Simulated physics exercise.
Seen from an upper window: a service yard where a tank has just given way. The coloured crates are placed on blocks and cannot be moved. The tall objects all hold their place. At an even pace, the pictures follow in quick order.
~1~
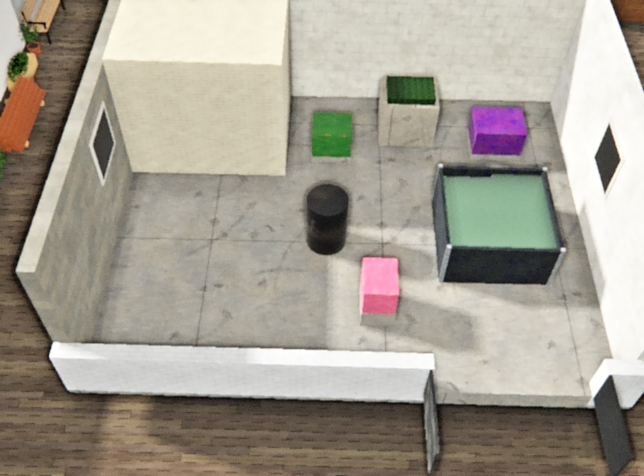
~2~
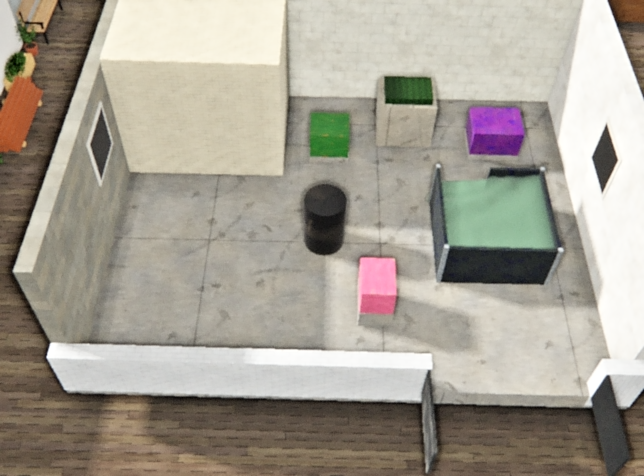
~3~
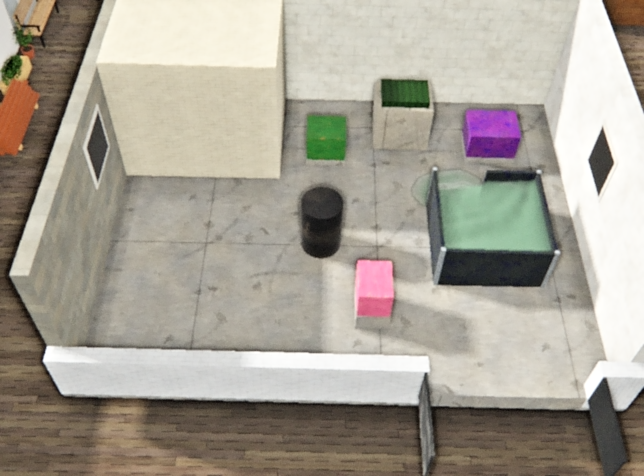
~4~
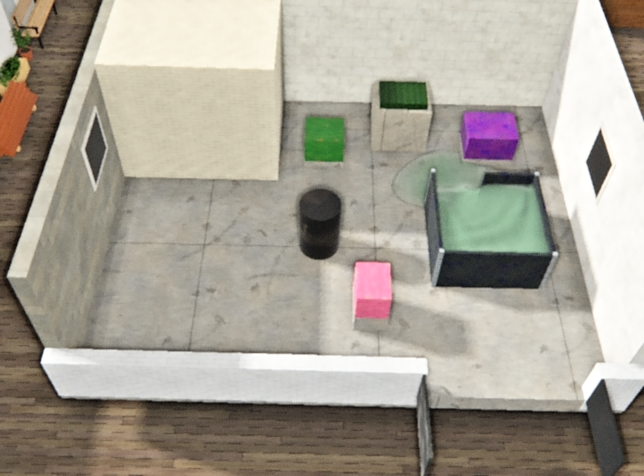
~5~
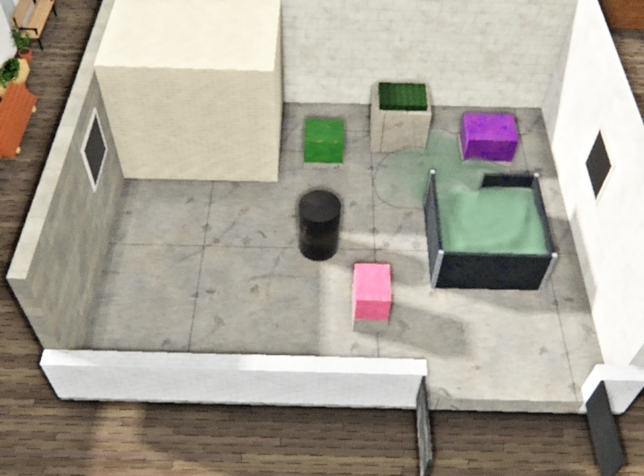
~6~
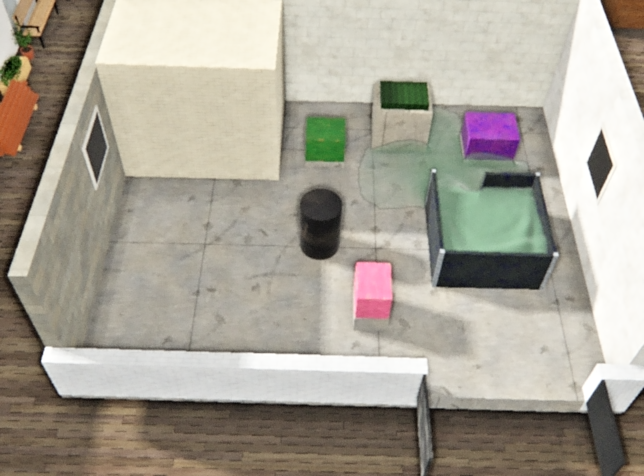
Service yard seen from above, green water lying still in an open tank, then pouring through a far-side gap and spreading across the paving.
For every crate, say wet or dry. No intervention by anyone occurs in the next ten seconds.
One by one: The pink crate doesn't get caught by the water; the purple crate gets caught by the water; the green crate gets caught by the water.
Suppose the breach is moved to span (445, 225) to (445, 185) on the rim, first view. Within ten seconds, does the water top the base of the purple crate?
In my view the purple crate is never reached.
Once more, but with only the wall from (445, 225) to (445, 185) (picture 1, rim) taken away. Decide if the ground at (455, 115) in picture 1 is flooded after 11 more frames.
Verdict: No water.
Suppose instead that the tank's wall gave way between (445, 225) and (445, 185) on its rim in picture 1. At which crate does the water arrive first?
The one in pink, by my reading.
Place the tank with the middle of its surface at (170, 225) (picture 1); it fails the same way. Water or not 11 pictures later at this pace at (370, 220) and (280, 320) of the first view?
Submerged, then untouched.
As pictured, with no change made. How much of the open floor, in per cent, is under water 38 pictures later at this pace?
Close to 75 in a hundred, I think.
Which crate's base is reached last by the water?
My answer is the pink one.
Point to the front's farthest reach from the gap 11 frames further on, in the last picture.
I'd say around (285, 103).
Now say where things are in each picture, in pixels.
In the first frame, still water in the open tank at (498, 210).
In the second frame, water pours out on the open tank's far side and has run to a hidden place.
In the third frame, water pours out on the open tank's far side and has run to a hidden place.
In the fourth frame, the front is at (443, 152), out from the gap on the open tank's far side.
In the fifth frame, water pours out on the open tank's far side and has run to (431, 132).
In the sixth frame, the front is at a hidden place, out from the gap on the open tank's far side.
A moment on, water covers 20 % of the floor; the pink crate not reached, the purple crate water round its plinth, the green crate water round its plinth.
Next, water covers 30 % of the floor; the pink crate not reached, the purple crate water round its plinth, the green crate water round its plinth.
Then, water covers 50 % of the floor; the pink crate water round its plinth, the purple crate water round its plinth, the green crate water round its plinth.
Later, water covers 75 % of the floor; the pink crate water round its plinth, the purple crate water round its plinth, the green crate water round its plinth.
In the end, water covers 95 % of the floor; the pink crate stayed above the water, the purple crate was topped, the green crate was topped.
